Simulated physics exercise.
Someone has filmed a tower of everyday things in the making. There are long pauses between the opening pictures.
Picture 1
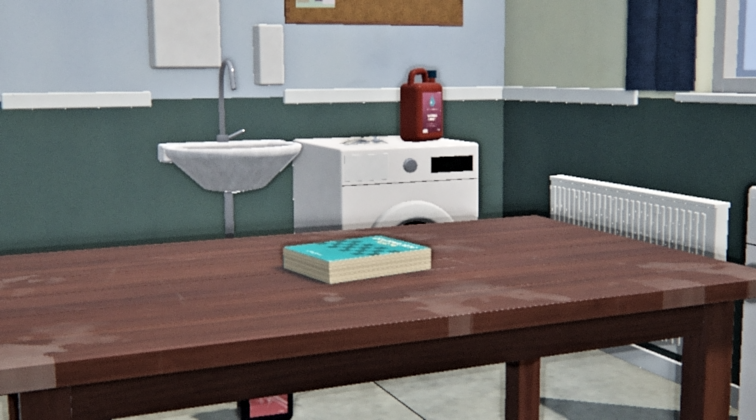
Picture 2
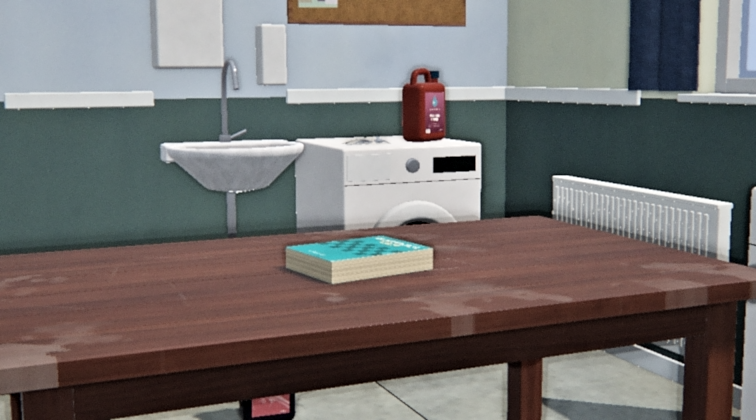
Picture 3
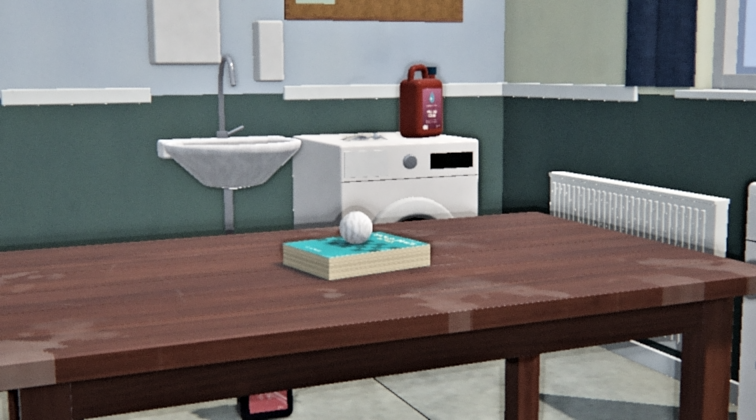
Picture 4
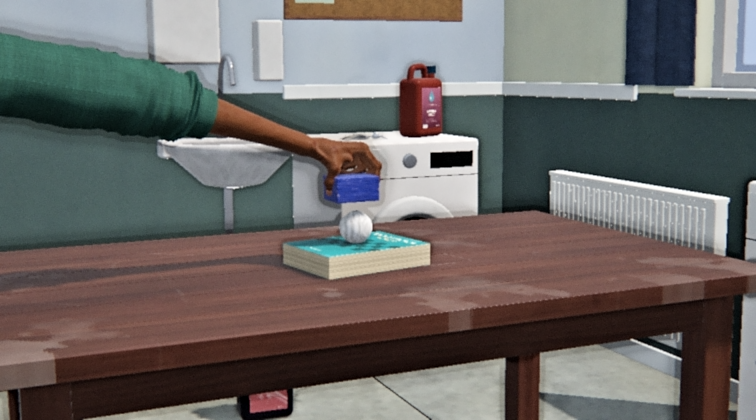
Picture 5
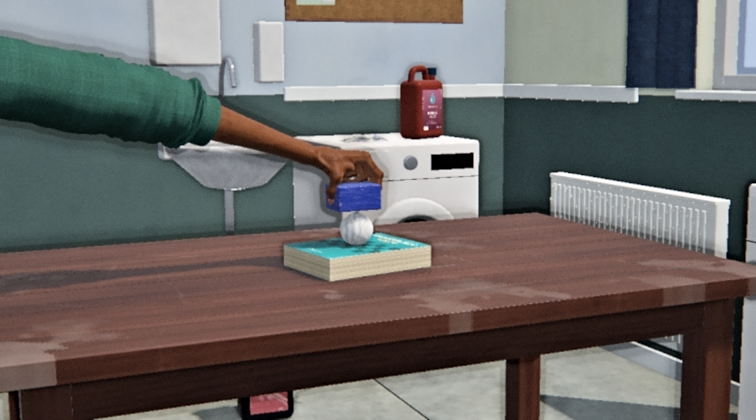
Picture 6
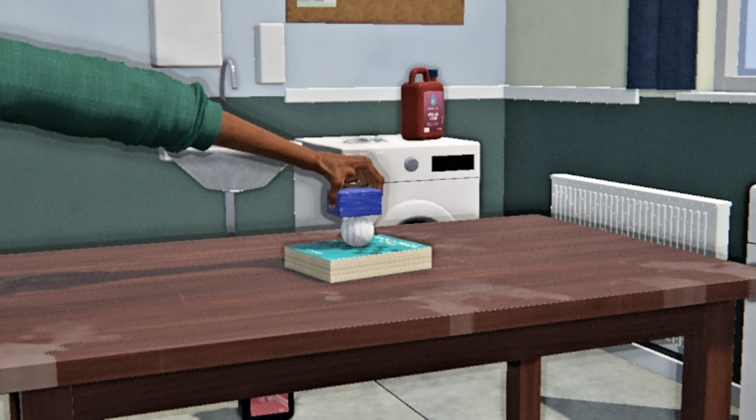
In a utility room, a hand lowers a blue block onto a white onion on a book.
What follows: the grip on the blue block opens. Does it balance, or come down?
In the end the pile comes apart.
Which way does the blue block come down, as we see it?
It goes to the left.
Then, 0.40 s later than the last frame, blue block now fallen.
Then, 1.00 s later than the last frame, things are still on the move.
Then, 1.30 s later than the last frame, as before.
When it is over, fallen, blue block; the other 2 as before. End places, in pixels of the last picture, blue block near (250, 266). The pile gives way.
